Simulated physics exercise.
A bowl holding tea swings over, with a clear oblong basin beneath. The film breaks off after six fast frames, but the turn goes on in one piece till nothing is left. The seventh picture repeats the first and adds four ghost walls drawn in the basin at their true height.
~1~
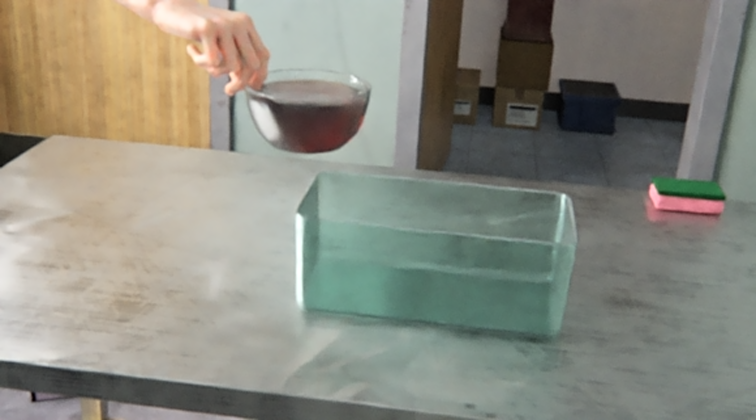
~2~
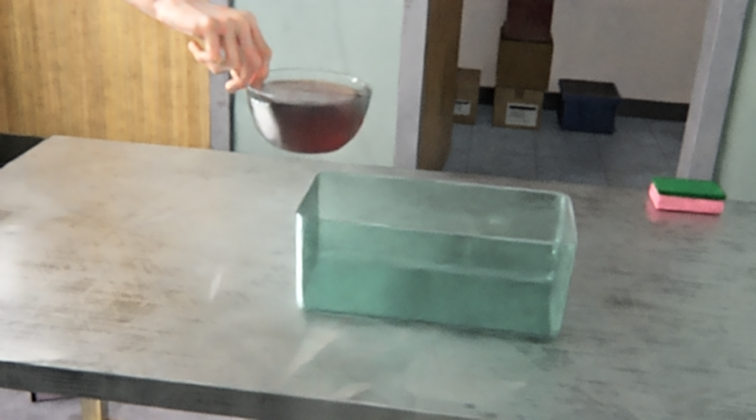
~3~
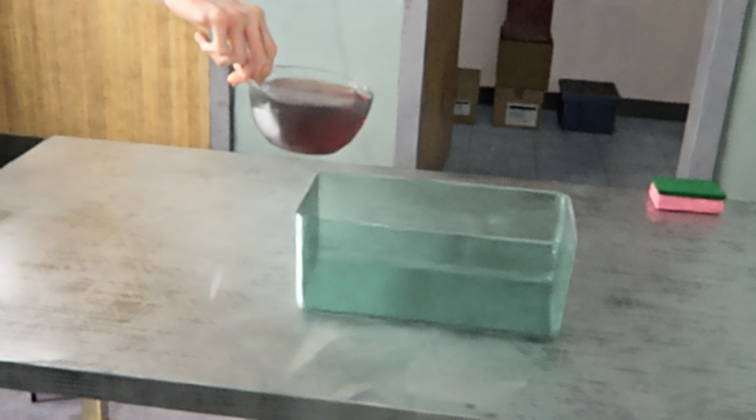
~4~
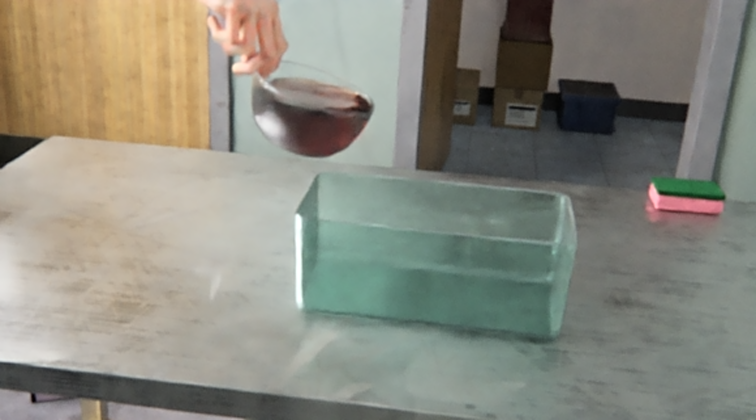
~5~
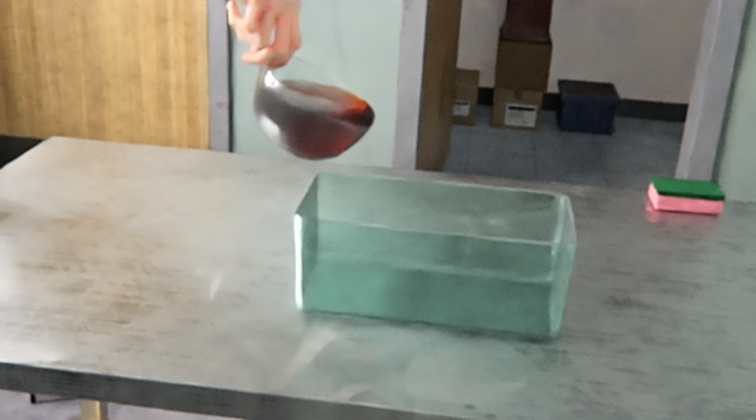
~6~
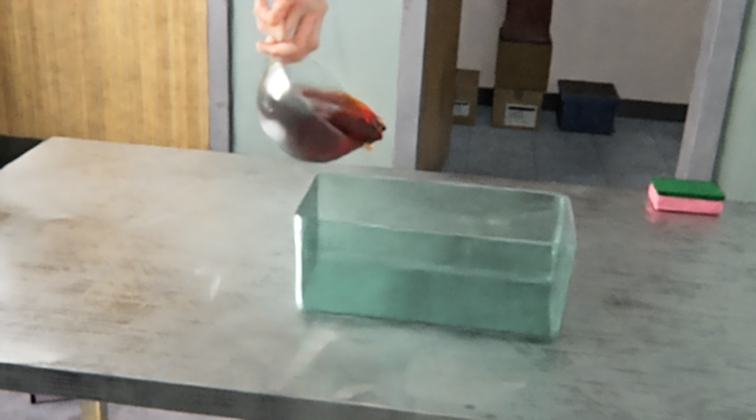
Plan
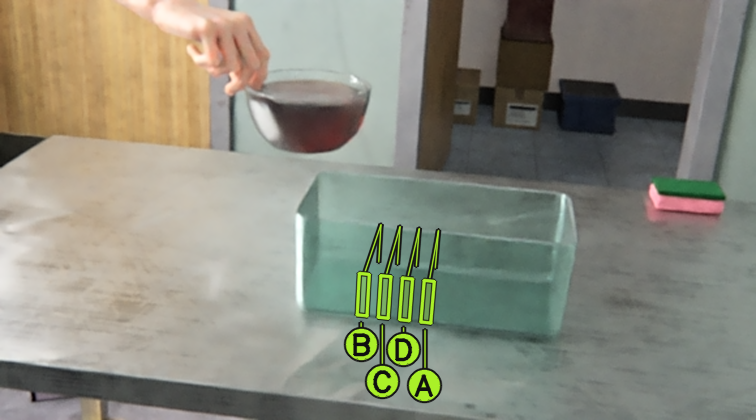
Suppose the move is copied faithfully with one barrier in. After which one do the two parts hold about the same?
C.
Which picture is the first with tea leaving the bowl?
Picture 5.
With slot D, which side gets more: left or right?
The left one.
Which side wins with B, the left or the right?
The right side.
In lime, A at (424, 329); B at (361, 322); C at (382, 325); D at (403, 327).
For slot A, about 85 % ends left of the wall and 11 % right of it; 4 % is lost outside.
For slot B, about 27 % ends left of the wall and 70 % right of it; 3 % is lost outside.
For slot C, about 52 % ends left of the wall and 46 % right of it.
For slot D, about 79 % ends left of the wall and 15 % right of it; 6 % is lost outside.
